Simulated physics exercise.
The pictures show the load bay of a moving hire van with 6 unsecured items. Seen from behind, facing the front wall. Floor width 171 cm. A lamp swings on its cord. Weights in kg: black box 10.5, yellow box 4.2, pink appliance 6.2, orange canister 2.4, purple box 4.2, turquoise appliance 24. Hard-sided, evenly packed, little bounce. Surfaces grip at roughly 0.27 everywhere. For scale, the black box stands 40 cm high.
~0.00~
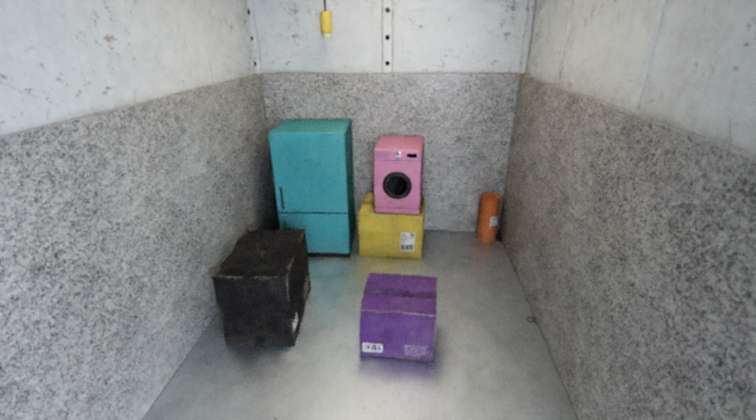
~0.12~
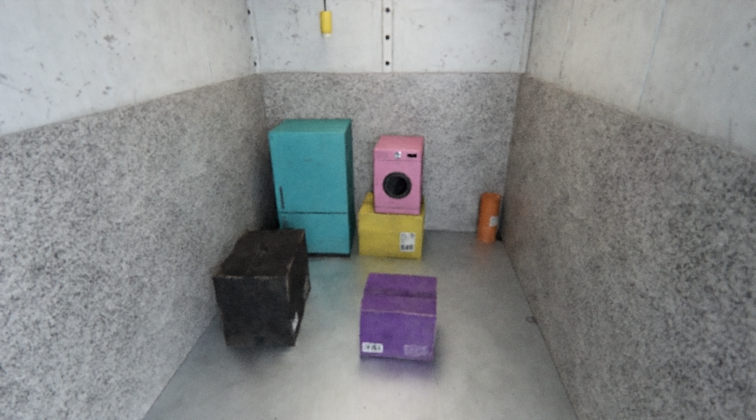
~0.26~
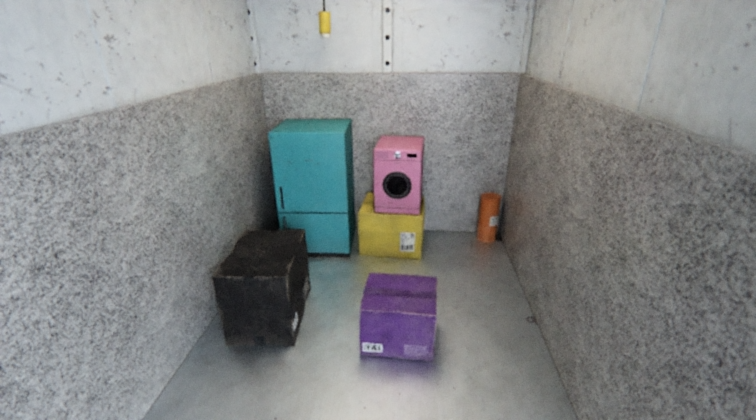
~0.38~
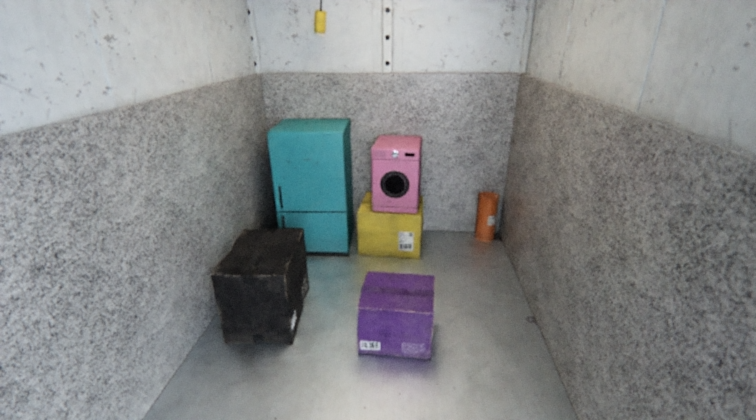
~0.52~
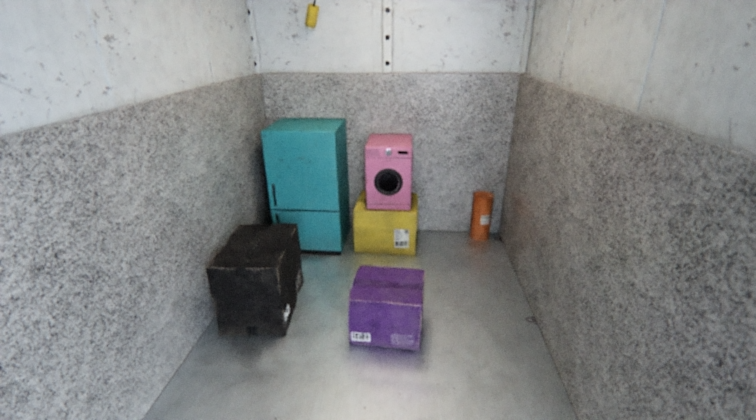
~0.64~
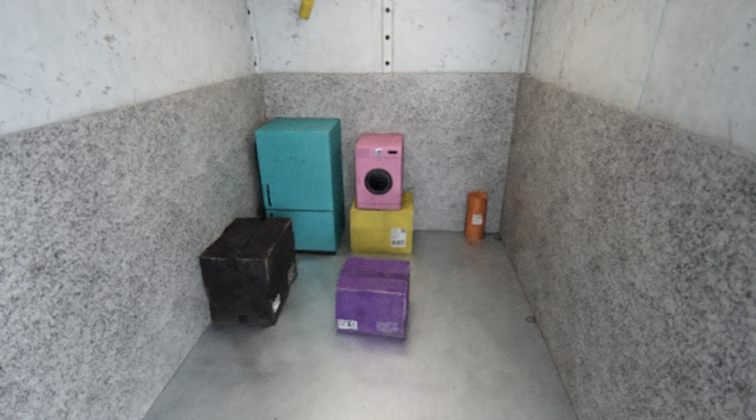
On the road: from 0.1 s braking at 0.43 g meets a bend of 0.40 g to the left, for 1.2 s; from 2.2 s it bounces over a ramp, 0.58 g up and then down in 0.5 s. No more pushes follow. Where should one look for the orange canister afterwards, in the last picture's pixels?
Resting place of the orange canister: (432, 215).
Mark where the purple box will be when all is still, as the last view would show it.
Around (332, 248).
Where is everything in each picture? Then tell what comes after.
The first frame shows smooth; orange canister (489, 218); black box (268, 284).
The second frame shows smooth; pink appliance (400, 174); purple box (400, 315).
The third frame shows load feels 0.28 g forwards, 0.26 g left; turquoise appliance (317, 187); black box (268, 284).
The fourth frame shows load feels 0.43 g forwards, 0.40 g left; yellow box (392, 224); pink appliance (398, 173) slid 2 cm.
The fifth frame shows load feels 0.43 g forwards, 0.40 g left; pink appliance (390, 171) slid 9 cm; purple box (388, 306) slid 9 cm.
The sixth frame shows load feels 0.43 g forwards, 0.40 g left; orange canister (476, 216) slid 9 cm; black box (254, 267) slid 20 cm.
After 0.84 s, load feels 0.43 g forwards, 0.40 g left; orange canister slid 17 cm near (465, 216); purple box slid 49 cm; black box slid 32 cm.
After 0.94 s, load feels 0.43 g forwards, 0.40 g left; orange canister slid 22 cm near (458, 215); purple box slid 68 cm; black box slid 39 cm.
At rest (3.3 s), not toppled but over 15 cm from the start, black box, yellow box, pink appliance, orange canister, purple box and turquoise appliance. In the last view, orange canister near (432, 215).
